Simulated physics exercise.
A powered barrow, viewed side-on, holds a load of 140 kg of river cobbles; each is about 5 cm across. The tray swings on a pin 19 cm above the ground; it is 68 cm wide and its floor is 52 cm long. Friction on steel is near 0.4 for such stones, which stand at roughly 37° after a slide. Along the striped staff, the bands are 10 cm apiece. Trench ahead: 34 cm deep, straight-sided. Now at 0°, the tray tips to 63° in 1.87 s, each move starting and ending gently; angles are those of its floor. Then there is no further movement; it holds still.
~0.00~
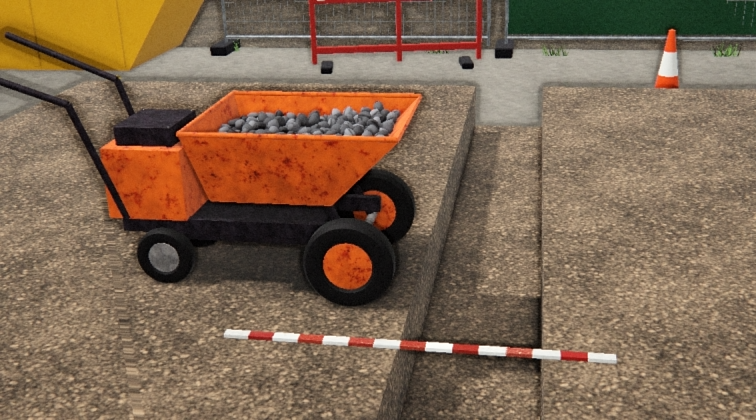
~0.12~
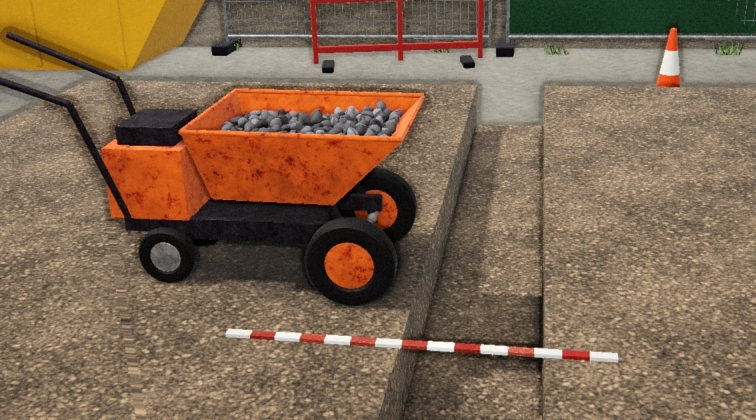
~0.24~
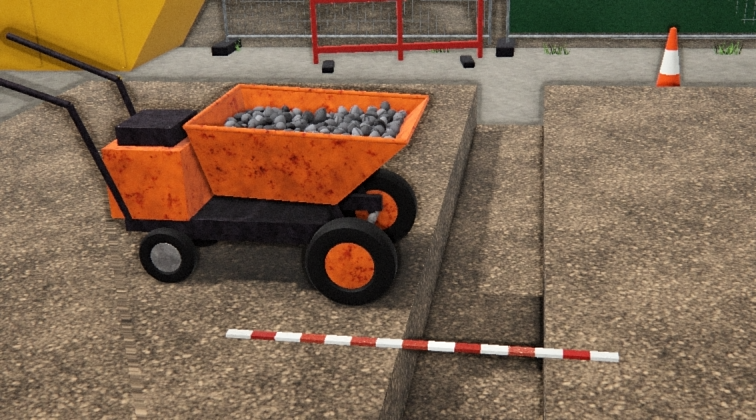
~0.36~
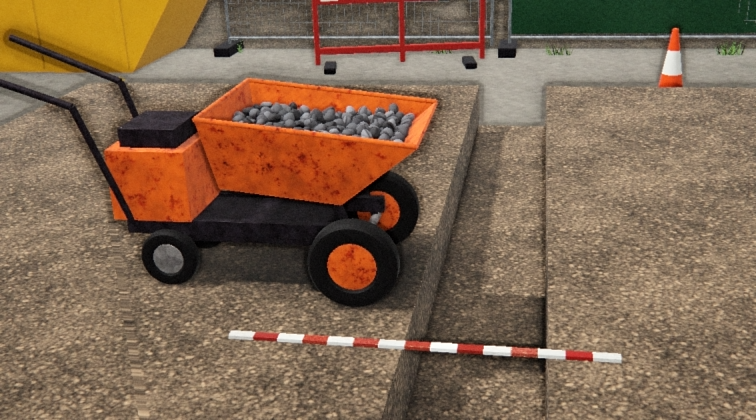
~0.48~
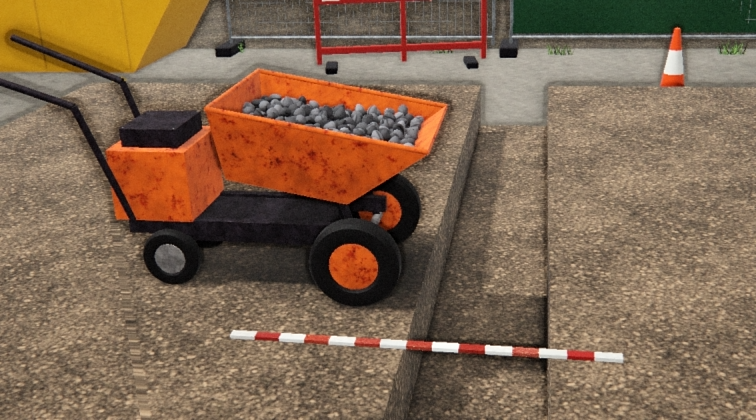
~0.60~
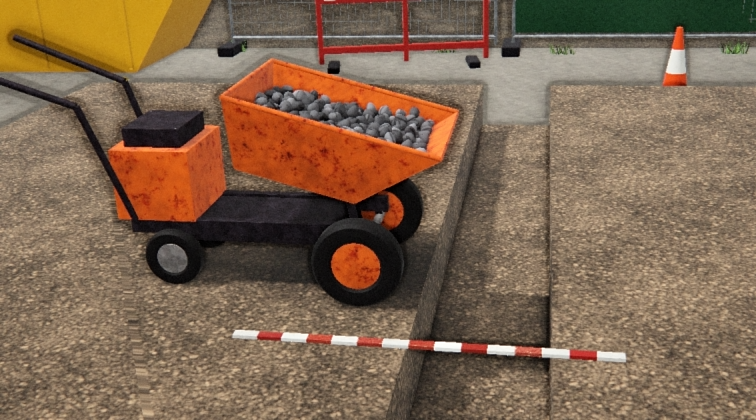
The orange tray of a powered barrow, heaped with grey cobbles, tilts slowly and then more quickly, its rear rising and its front lip dipping to the right, while the wheels stay put. The barrow stands side-on at left, black handles behind it, beside a straight-sided trench and a red-and-white staff. The gravelly site, seen from slightly above, has a yellow container, fencing and an orange cone behind.
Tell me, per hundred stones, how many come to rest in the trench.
70 per hundred.
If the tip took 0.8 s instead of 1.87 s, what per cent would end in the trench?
Then some 55 per cent would.
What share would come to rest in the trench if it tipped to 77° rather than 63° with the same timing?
Then close to 70 per cent.
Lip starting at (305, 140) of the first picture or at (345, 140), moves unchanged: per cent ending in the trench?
The first start gives about 100 per cent, the second about 100.
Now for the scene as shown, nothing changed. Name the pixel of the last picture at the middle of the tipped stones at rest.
The middle should be near (530, 328).
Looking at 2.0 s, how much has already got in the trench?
By that moment, roughly 25 per cent of the load.
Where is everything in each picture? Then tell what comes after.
In the first picture, lip at (398, 140), floor tilted 0°, highest stones at (321, 119).
In the second picture, the tray is at 1°, its lip at (402, 140); the top of the load is at (324, 118); the stones move at 0.1 m/s on average.
In the third picture, lip at (407, 142), floor tilted 3°, highest stones at (290, 117); the stones move at 0.2 m/s on average.
In the fourth picture, the tray is at 6°, its lip at (417, 147); the top of the load is at (283, 114); the stones move at 0.3 m/s on average.
In the fifth picture, lip at (428, 153), floor tilted 10°, highest stones at (276, 107); the stones move at 0.3 m/s on average.
In the sixth picture, lip at (441, 160), floor tilted 15°, highest stones at (282, 97); the stones move at 0.4 m/s on average.
After 1.4 s the floor is at 53°; 100 % in the tray; the foremost stones are at (488, 206).
After 2.0 s the floor is at 63°; 63 % in the tray, 24 % in the trench, 13 % past the trench; the foremost stones are at (608, 276).
After 2.3 s the floor is at 63°; 32 % in the tray, 40 % in the trench, 28 % past the trench; the foremost stones are at (693, 288).
After 4.3 s the floor is at 63°; 0 % in the tray, 70 % in the trench, 30 % past the trench; the foremost stones are past the picture's edge.
